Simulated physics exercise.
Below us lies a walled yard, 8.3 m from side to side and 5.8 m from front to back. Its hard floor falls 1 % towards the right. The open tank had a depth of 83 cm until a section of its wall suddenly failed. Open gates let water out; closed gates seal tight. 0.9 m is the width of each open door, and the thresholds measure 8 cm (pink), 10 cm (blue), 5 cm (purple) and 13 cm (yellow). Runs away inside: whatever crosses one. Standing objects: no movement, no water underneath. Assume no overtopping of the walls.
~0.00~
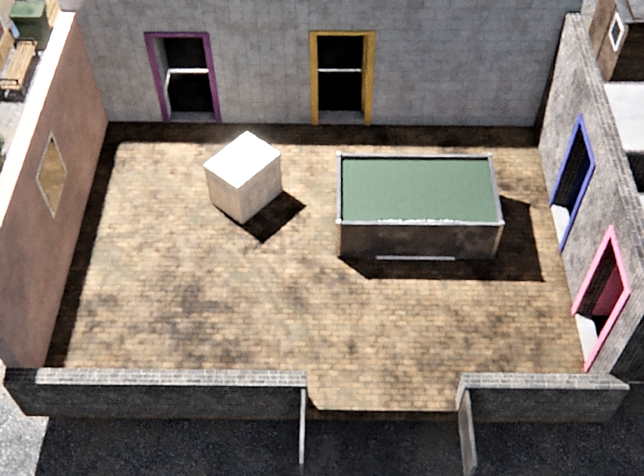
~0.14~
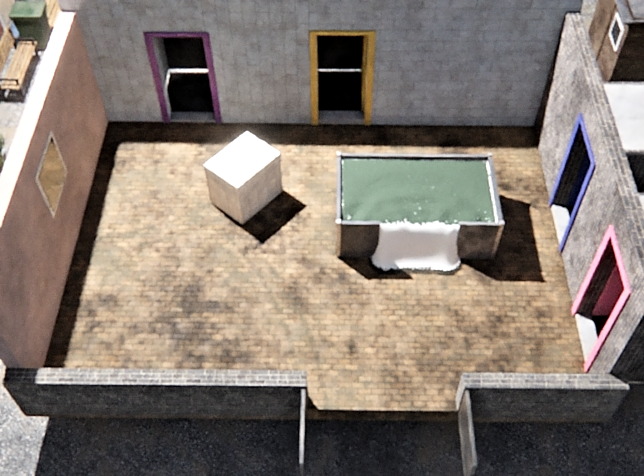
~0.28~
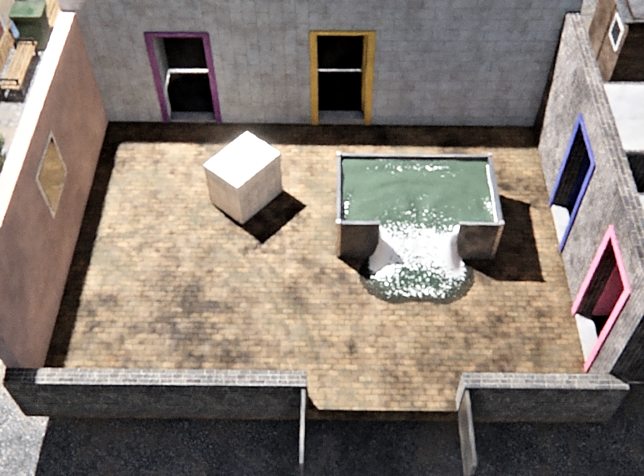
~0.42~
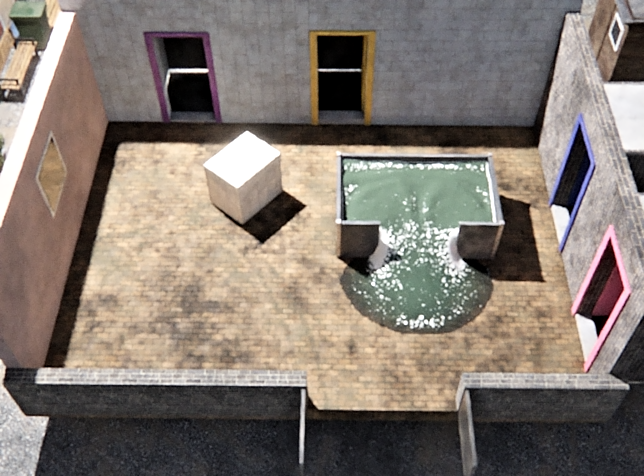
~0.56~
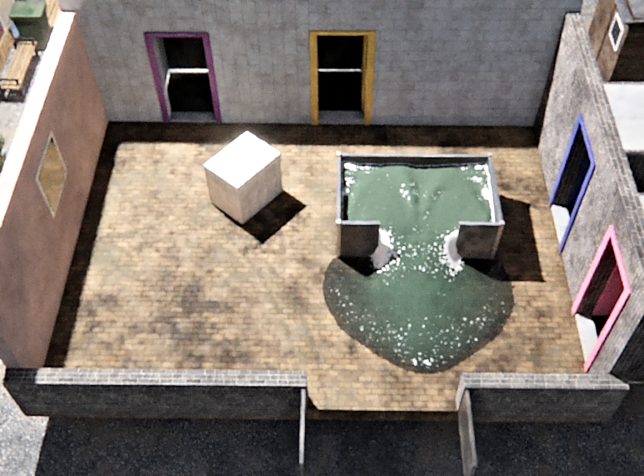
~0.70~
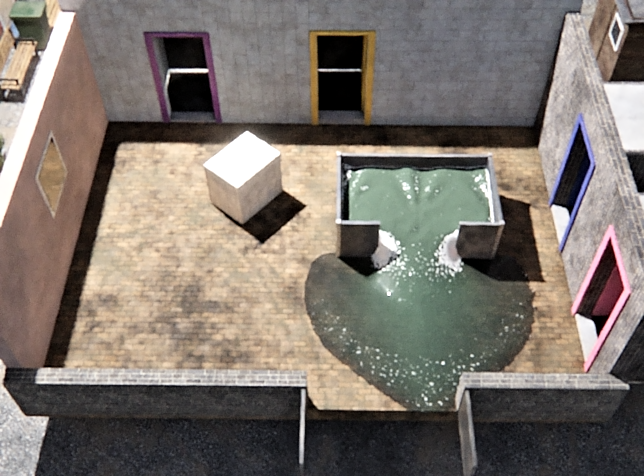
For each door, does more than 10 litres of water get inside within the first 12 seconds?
Result: Watch the pink door: It will outstrip the limit; watch the blue door: It will not outstrip the limit; watch the purple door: It will not outstrip the limit; watch the yellow door: It will not outstrip the limit.
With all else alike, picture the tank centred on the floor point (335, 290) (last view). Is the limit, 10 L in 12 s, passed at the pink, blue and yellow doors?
Against the limit, the pink door stays within it, the blue door stays within it and the yellow door stays within it.
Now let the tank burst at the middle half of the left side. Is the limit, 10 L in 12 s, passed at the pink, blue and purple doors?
Here's how it goes: Pink falls short, blue falls short, purple exceeds it.
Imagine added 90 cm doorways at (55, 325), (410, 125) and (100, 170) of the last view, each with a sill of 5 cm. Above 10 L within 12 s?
Less, less, less.
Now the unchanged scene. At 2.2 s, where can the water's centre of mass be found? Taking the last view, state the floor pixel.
I'd say somewhere around (431, 276).
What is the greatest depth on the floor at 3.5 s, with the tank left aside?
Up to near 24 cm.
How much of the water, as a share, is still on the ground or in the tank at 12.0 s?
Close to 44 in a hundred remains.
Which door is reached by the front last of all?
Last comes the purple one.
After 1.4 s water covers 25 % of the floor and is deepest (41 cm) near (472, 396); pink door 3 cm at the sill, 0 L in, blue door not reached, purple door not reached, yellow door not reached.
After 2.2 s water covers 25 % of the floor and is deepest (42 cm) near (581, 398); pink door 18 cm at the sill, 9 L in, blue door not reached, purple door not reached, yellow door not reached.
After 3.5 s water covers 40 % of the floor and is deepest (24 cm) near (484, 396); pink door 16 cm at the sill, 54 L in, blue door 6 cm at the sill, 0 L in, purple door not reached, yellow door not reached.
After 7.0 s water covers 60 % of the floor and is deepest (13 cm) near (544, 175); pink door 10 cm at the sill, 114 L in, blue door 4 cm at the sill, 0 L in, purple door not reached, yellow door 2 cm at the sill, 0 L in.
After 12.0 s water covers 75 % of the floor and is deepest (8 cm) near (541, 161); pink door 6 cm at the sill, 119 L in, blue door 5 cm at the sill, 0 L in, purple door 4 cm at the sill, 0 L in, yellow door 3 cm at the sill, 0 L in.
